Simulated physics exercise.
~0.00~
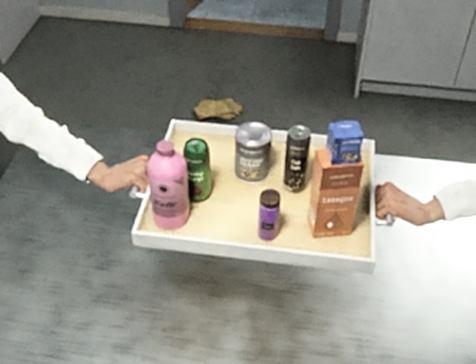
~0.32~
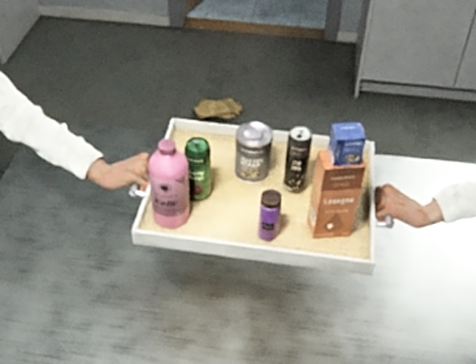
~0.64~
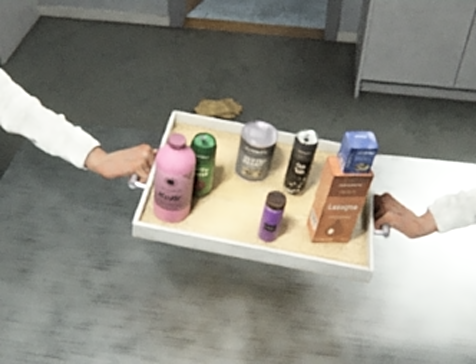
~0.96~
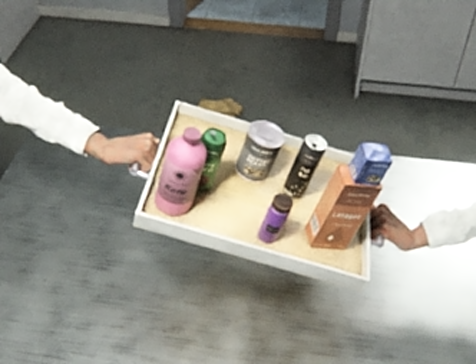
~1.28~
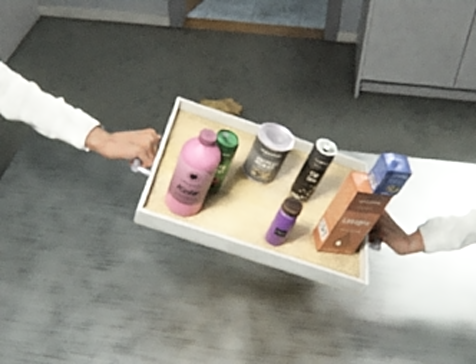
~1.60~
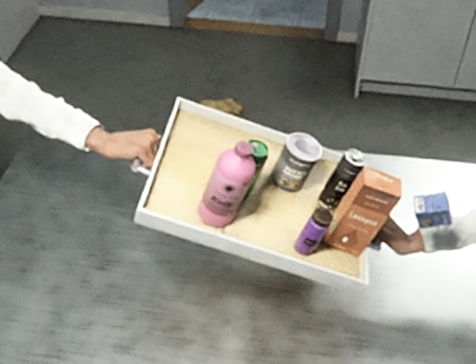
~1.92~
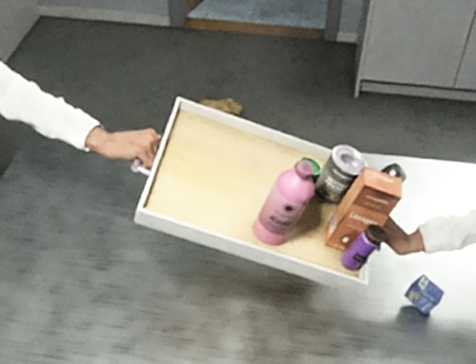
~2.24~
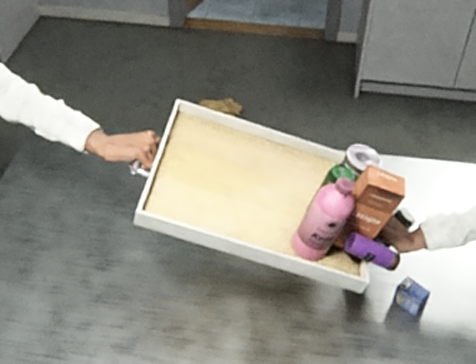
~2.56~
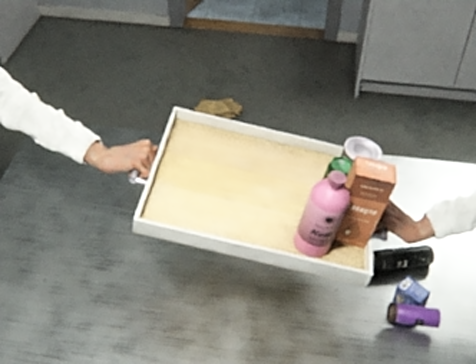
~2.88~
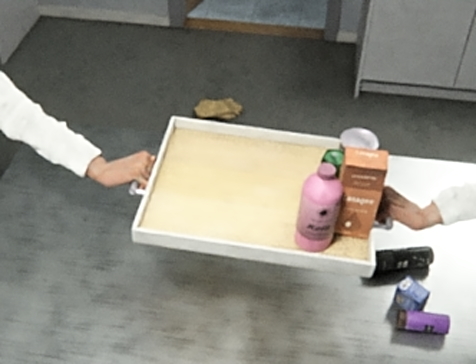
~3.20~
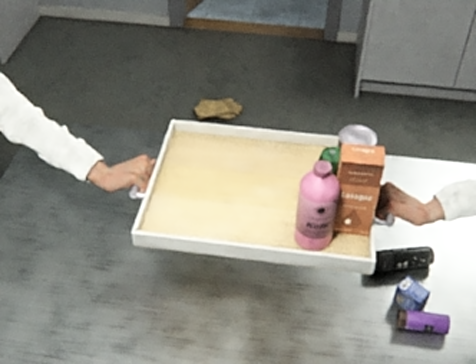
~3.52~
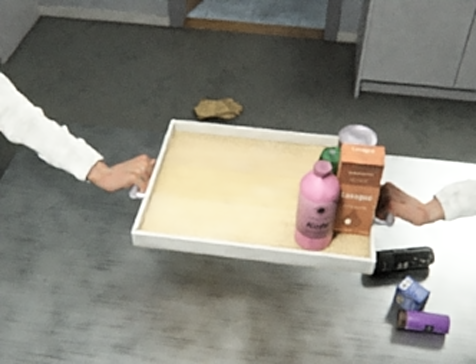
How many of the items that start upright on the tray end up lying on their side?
Three of them end up lying on their side. They are the purple shaker, the black can and the blue carton.
